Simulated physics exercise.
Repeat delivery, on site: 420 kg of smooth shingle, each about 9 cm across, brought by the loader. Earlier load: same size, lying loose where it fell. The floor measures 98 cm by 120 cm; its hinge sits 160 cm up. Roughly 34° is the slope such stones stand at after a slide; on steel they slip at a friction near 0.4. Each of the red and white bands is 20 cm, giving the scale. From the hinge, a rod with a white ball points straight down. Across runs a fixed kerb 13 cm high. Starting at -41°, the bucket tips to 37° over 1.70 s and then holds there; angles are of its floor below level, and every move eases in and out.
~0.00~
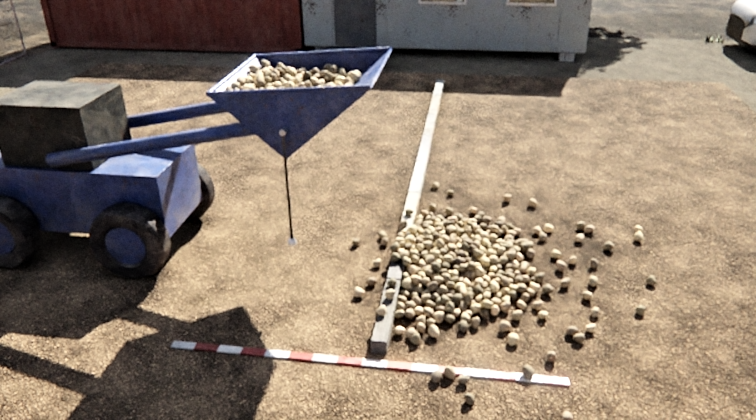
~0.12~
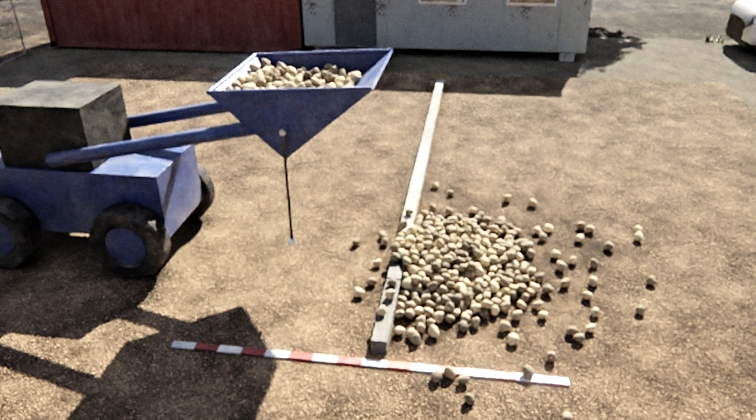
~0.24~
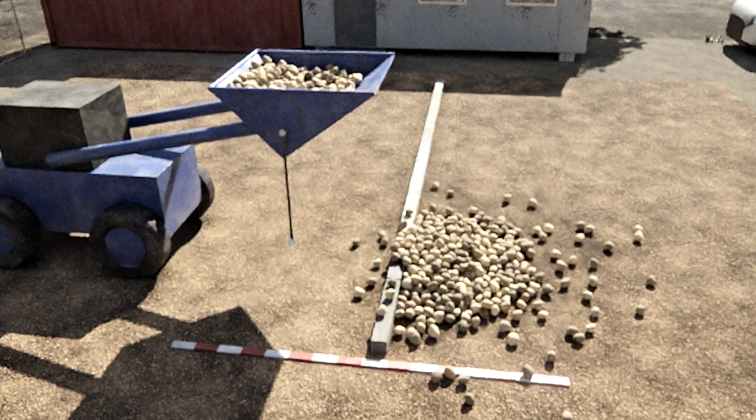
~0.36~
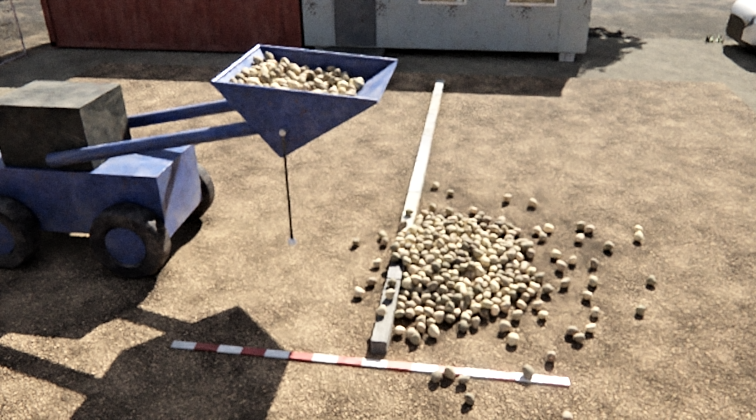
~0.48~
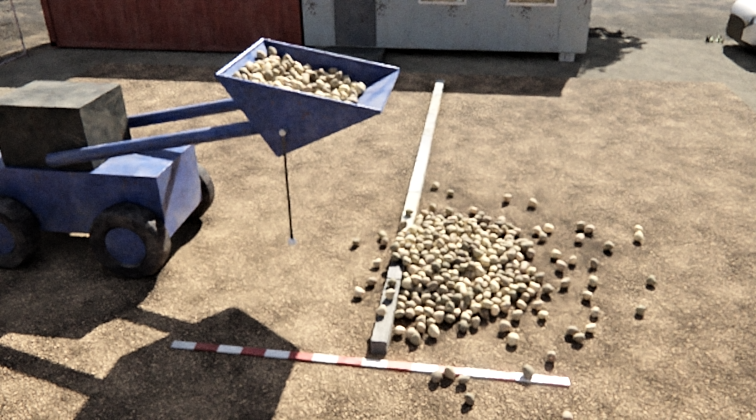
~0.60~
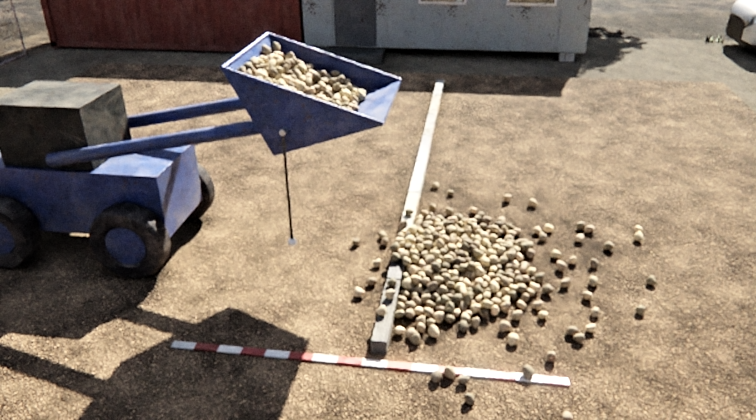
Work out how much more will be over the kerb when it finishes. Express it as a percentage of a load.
Around 80 out of 100.
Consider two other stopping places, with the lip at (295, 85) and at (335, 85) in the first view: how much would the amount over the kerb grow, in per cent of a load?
Around 5 and 35 percent respectively.
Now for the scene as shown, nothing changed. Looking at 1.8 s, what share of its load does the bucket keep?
About 40 per cent is held.
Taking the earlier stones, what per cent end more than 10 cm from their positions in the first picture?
25 %.
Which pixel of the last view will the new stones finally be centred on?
Roughly at (433, 251) in the last picture.
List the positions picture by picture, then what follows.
In the first frame, the bucket is at -41°, its lip at (371, 87); the top of the load is at (284, 72). The earlier load is highest near (416, 248), 19 cm above ground level, 4 % on this side of the kerb, 96 % over the kerb.
In the second frame, lip at (372, 89), floor tilted -40°, highest stones at (277, 72); the stones move at 0.1 m/s on average.
In the third frame, the bucket is at -37°, its lip at (374, 94); the top of the load is at (270, 70); the stones move at 0.1 m/s on average.
In the fourth frame, the bucket is at -32°, its lip at (378, 102); the top of the load is at (269, 67); the stones move at 0.2 m/s on average.
In the fifth frame, lip at (381, 112), floor tilted -26°, highest stones at (270, 63); the stones move at 0.2 m/s on average.
In the sixth frame, the bucket is at -19°, its lip at (383, 124); the top of the load is at (273, 57); the stones move at 0.2 m/s on average.
After 1.3 s the floor is at 25°; in per cent of one load, 100 in the bucket, 4 on this side of the kerb, 96 over the kerb; the foremost stones are at (640, 263).
After 1.8 s the floor is at 37°; in per cent of one load, 38 in the bucket, 42 on this side of the kerb, 120 over the kerb; the foremost stones are at (640, 263).
After 2.2 s the floor is at 37°; in per cent of one load, 4 in the bucket, 37 on this side of the kerb, 159 over the kerb; the foremost stones are at (640, 263).
After 5.0 s the floor is at 37°; in per cent of one load, 0 in the bucket, 24 on this side of the kerb, 176 over the kerb; the foremost stones are at (640, 263). Net gain over the kerb, 80.
